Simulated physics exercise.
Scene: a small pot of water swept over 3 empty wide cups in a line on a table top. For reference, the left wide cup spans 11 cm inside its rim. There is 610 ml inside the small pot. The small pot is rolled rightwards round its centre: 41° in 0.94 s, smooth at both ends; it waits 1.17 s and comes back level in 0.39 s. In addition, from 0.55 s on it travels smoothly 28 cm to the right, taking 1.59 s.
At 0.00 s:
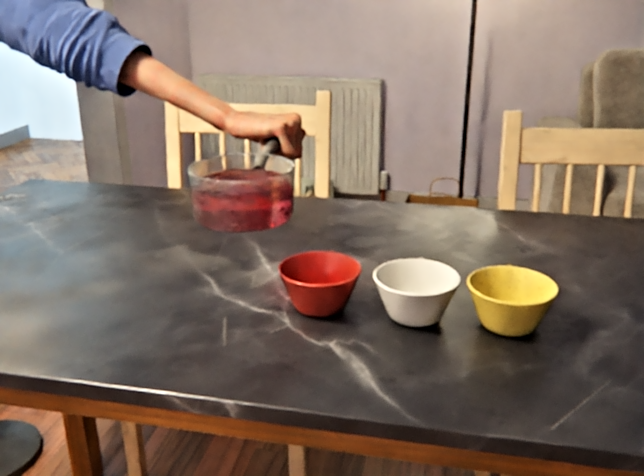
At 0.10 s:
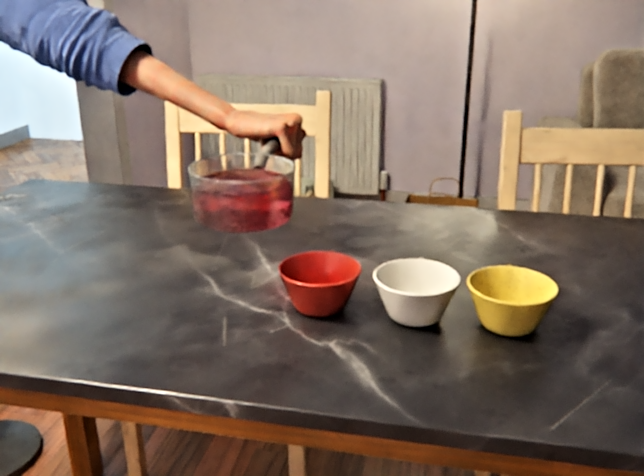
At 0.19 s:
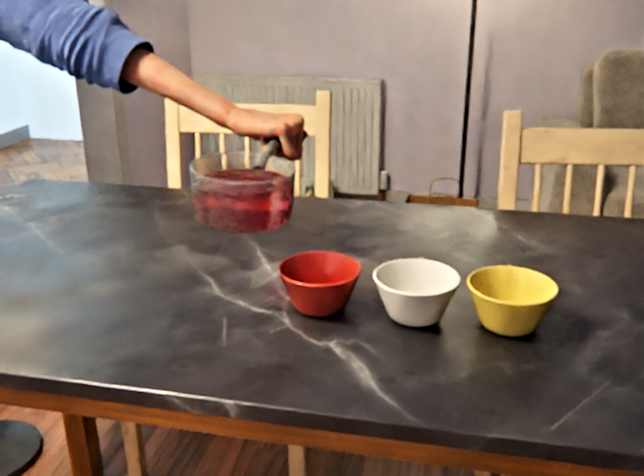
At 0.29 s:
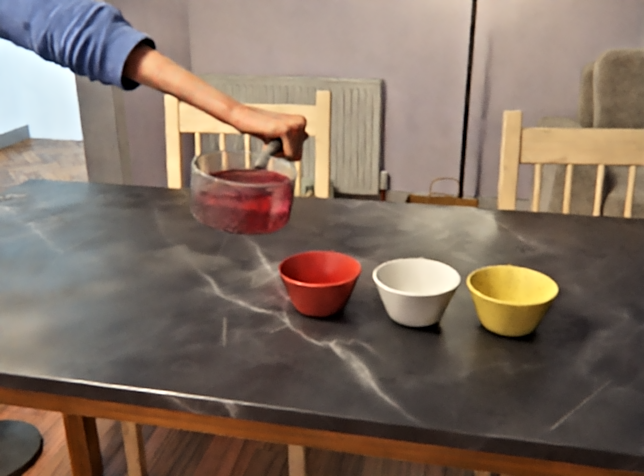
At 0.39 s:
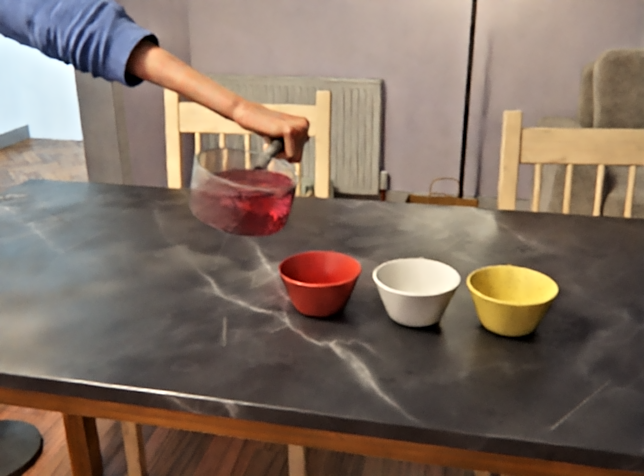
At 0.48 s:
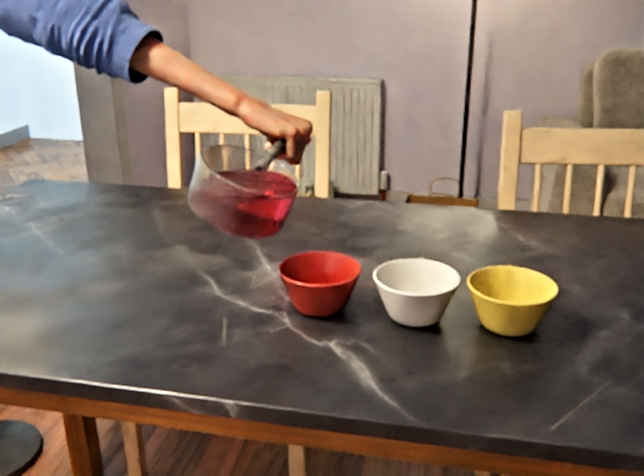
A hand holding a small glass pot of red liquid above a dark table, gradually tilting it rightwards near three empty bowls.
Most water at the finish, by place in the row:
Centre of the row.
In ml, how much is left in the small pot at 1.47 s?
Liquid remaining: Approx. 350 ml.
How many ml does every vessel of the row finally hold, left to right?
The left one ends with roughly 50 ml, the middle one with roughly 120 ml, and the right one with roughly 90 ml.
Then, 1.05 s in, the tilt is 41° and from the left they hold 50 ml, 5 ml, 0 ml, the small pot 440 ml, and 25 ml is on the table top.
Then, 1.47 s in, the tilt is 41° and from the left they hold 50 ml, 115 ml, 5 ml, the small pot 345 ml, and 65 ml is on the table top.
Then, 1.91 s in, the tilt is 41° and from the left they hold 50 ml, 115 ml, 50 ml, the small pot 295 ml, and 80 ml is on the table top.
Then, 2.38 s in, the tilt is 8° and from the left they hold 50 ml, 115 ml, 85 ml, the small pot 275 ml, and 85 ml is on the table top.
Finally, from the left they hold 50 ml, 115 ml, 85 ml, the small pot 275 ml, and 85 ml is on the table top.
